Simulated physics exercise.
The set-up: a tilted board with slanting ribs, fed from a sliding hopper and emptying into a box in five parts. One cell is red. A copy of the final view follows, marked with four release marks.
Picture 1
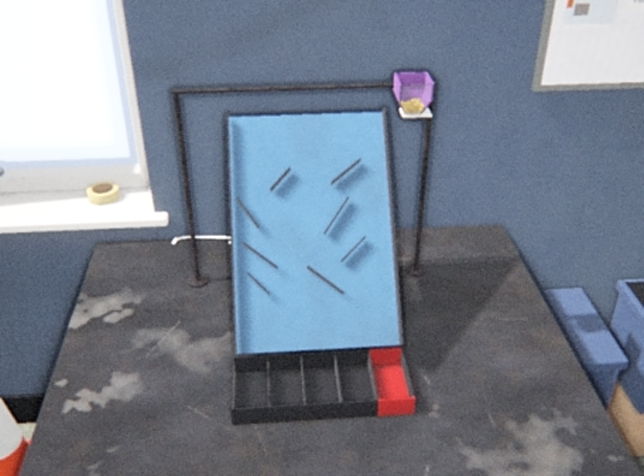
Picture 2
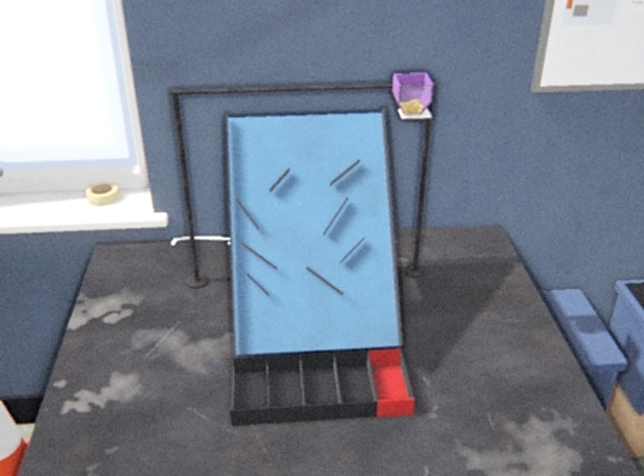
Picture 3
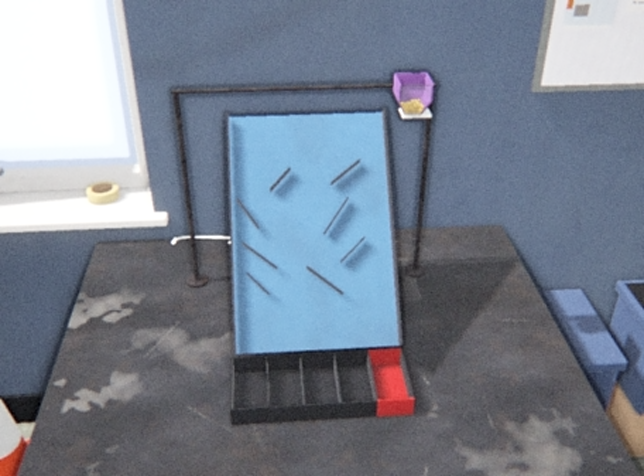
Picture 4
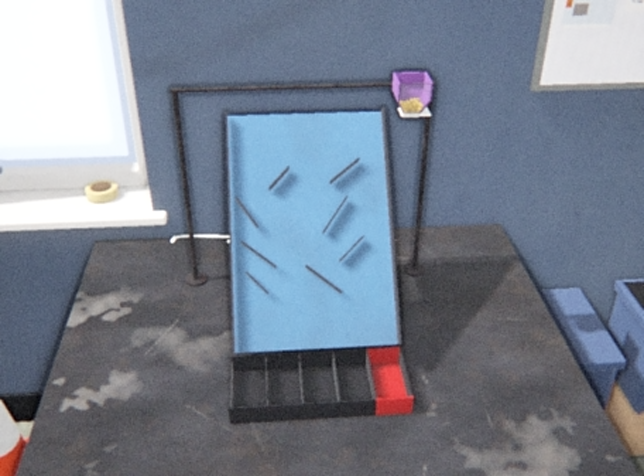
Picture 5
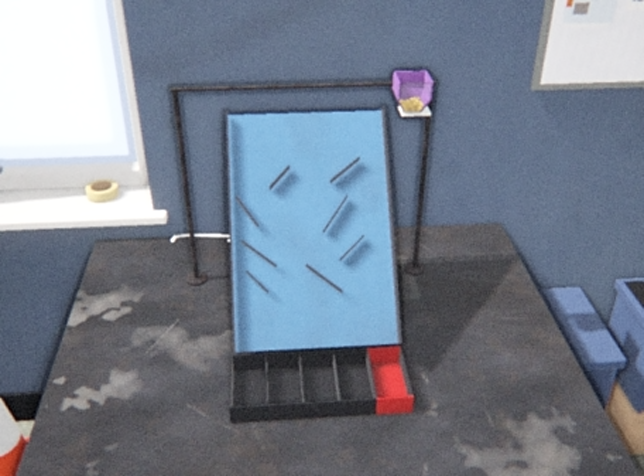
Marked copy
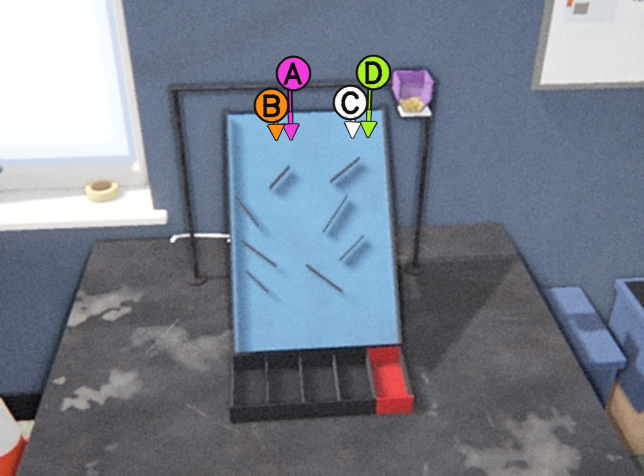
On a dark, worn tabletop against a blue wall, a tilted light-blue board with slanting ribs stands above a black box of five cells, the rightmost one red. A small purple hopper holding something yellowish sits on the frame at the upper right, and nothing visibly moves from start to finish.
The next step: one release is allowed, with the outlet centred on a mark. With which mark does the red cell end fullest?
It is D.
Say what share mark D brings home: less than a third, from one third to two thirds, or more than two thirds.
From one third to two thirds.
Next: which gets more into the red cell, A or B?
The answer is A.
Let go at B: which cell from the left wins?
It is the third one.
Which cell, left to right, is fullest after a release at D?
It is the fifth one.
On the marked copy, mark A meets the board at (290, 134); mark B meets the board at (276, 134); mark C meets the board at (352, 132); mark D meets the board at (368, 131).
If A is chosen, close to a third in the red cell, close to half in other cells, only a few outside the box.
If B is chosen, a small share in the red cell, the bulk in other cells, a small share outside the box.
If C is chosen, close to a third in the red cell, close to a quarter in other cells, close to a third outside the box.
If D is chosen, close to half in the red cell, a small share in other cells, close to a third outside the box.
